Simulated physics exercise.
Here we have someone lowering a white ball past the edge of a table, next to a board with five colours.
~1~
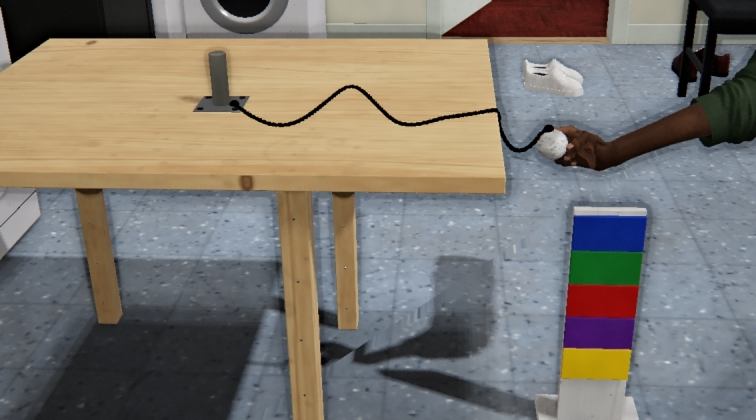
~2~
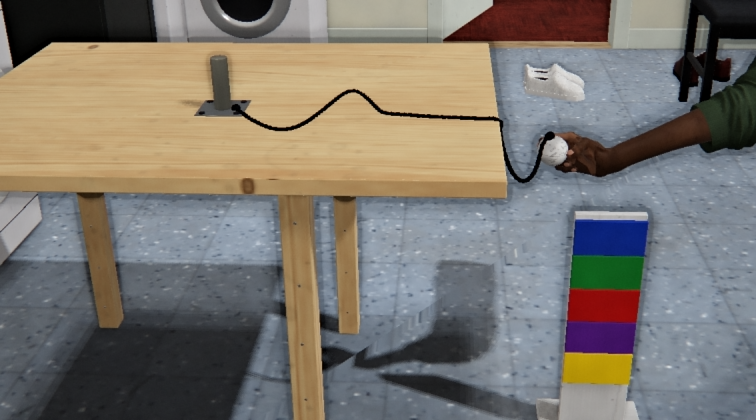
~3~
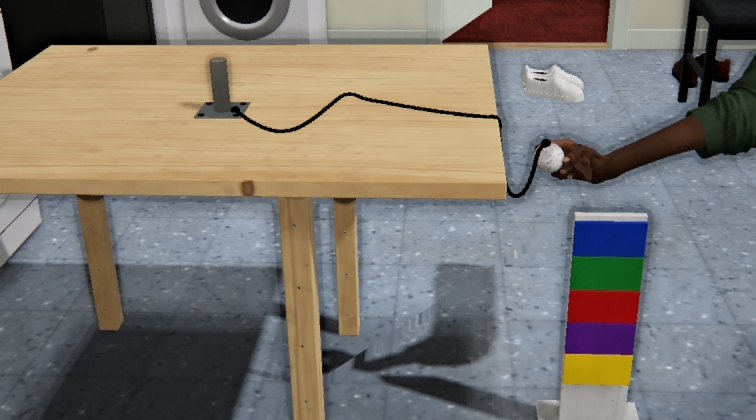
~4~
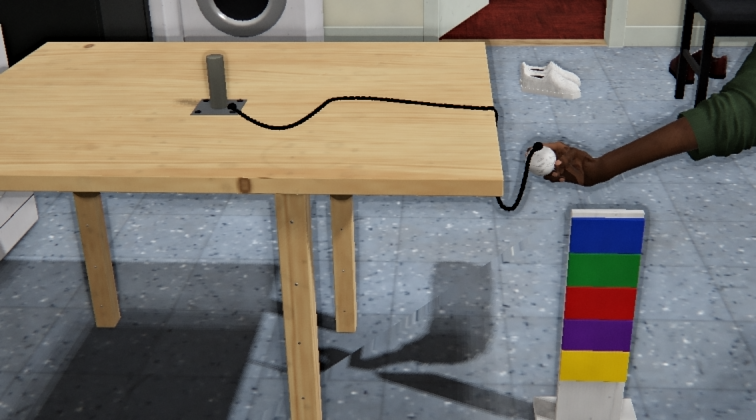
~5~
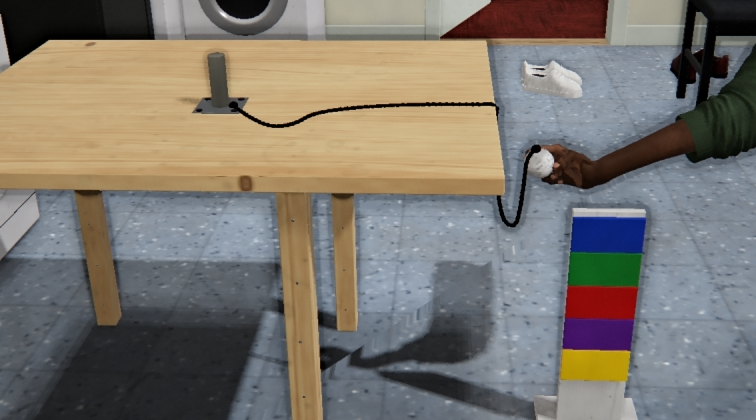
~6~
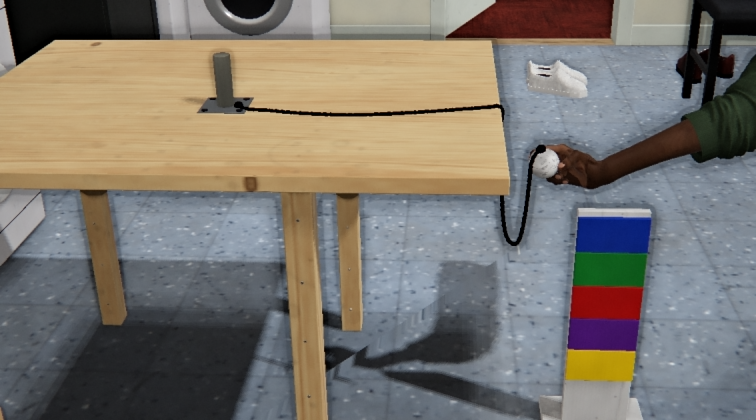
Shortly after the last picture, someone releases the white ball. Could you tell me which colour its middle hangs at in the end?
Its middle hangs at yellow.
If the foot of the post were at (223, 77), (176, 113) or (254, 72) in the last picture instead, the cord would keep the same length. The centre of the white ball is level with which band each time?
Going case by case, it's purple, purple and finally yellow.
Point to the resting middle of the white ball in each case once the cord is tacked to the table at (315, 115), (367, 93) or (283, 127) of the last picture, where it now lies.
First try (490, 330), second try (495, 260), third try (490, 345).
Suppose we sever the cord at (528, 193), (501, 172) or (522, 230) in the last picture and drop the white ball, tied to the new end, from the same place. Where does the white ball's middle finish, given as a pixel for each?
I'd expect it near (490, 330) on the first try, near (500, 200) on the second and near (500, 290) on the third.
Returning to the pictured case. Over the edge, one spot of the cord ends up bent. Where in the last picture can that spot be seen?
Approx. (492, 108).
Soon after, ball near (532, 356); level with yellow.
Then, ball near (468, 359); level with yellow.
Further on, ball near (501, 363); level with yellow.
At rest, ball near (488, 366); level with yellow. The cord holds its middle at yellow.
